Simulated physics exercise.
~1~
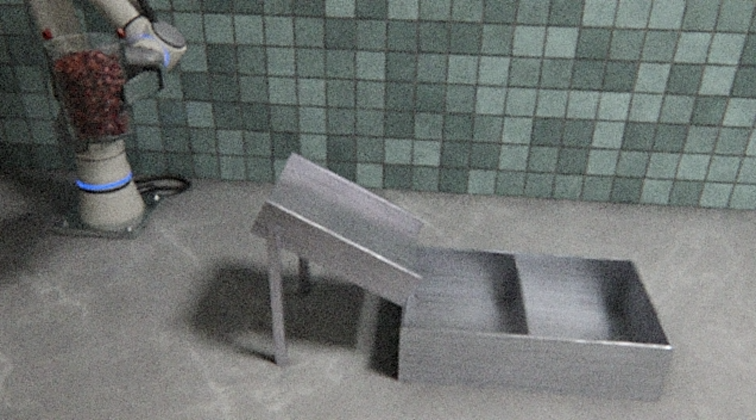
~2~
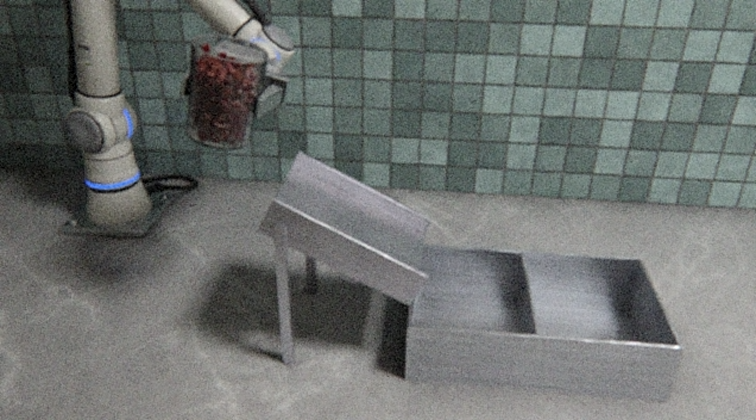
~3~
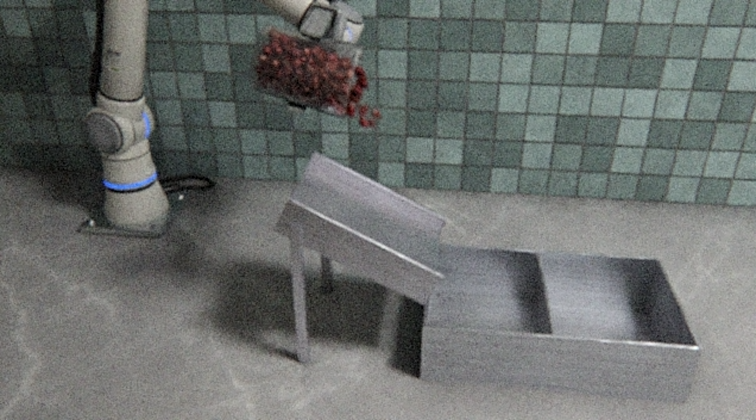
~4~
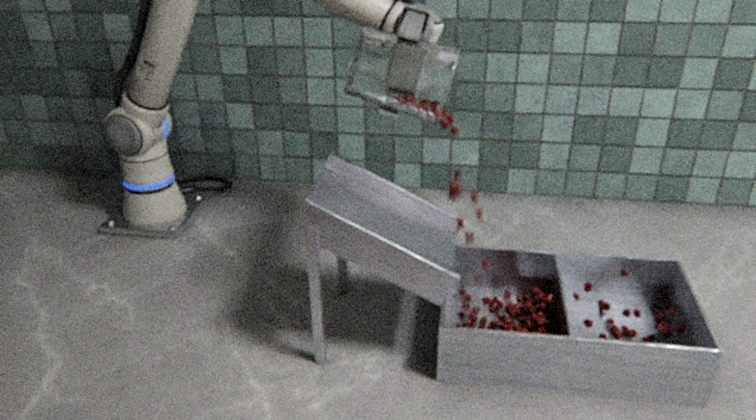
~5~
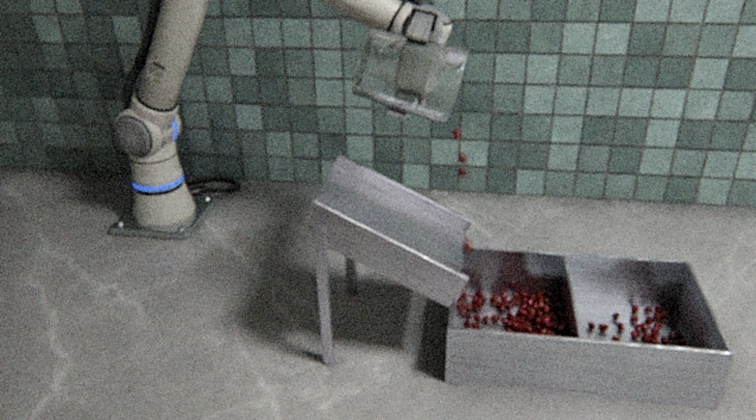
A robot arm carries a clear cup right and tips red beans into both box compartments.
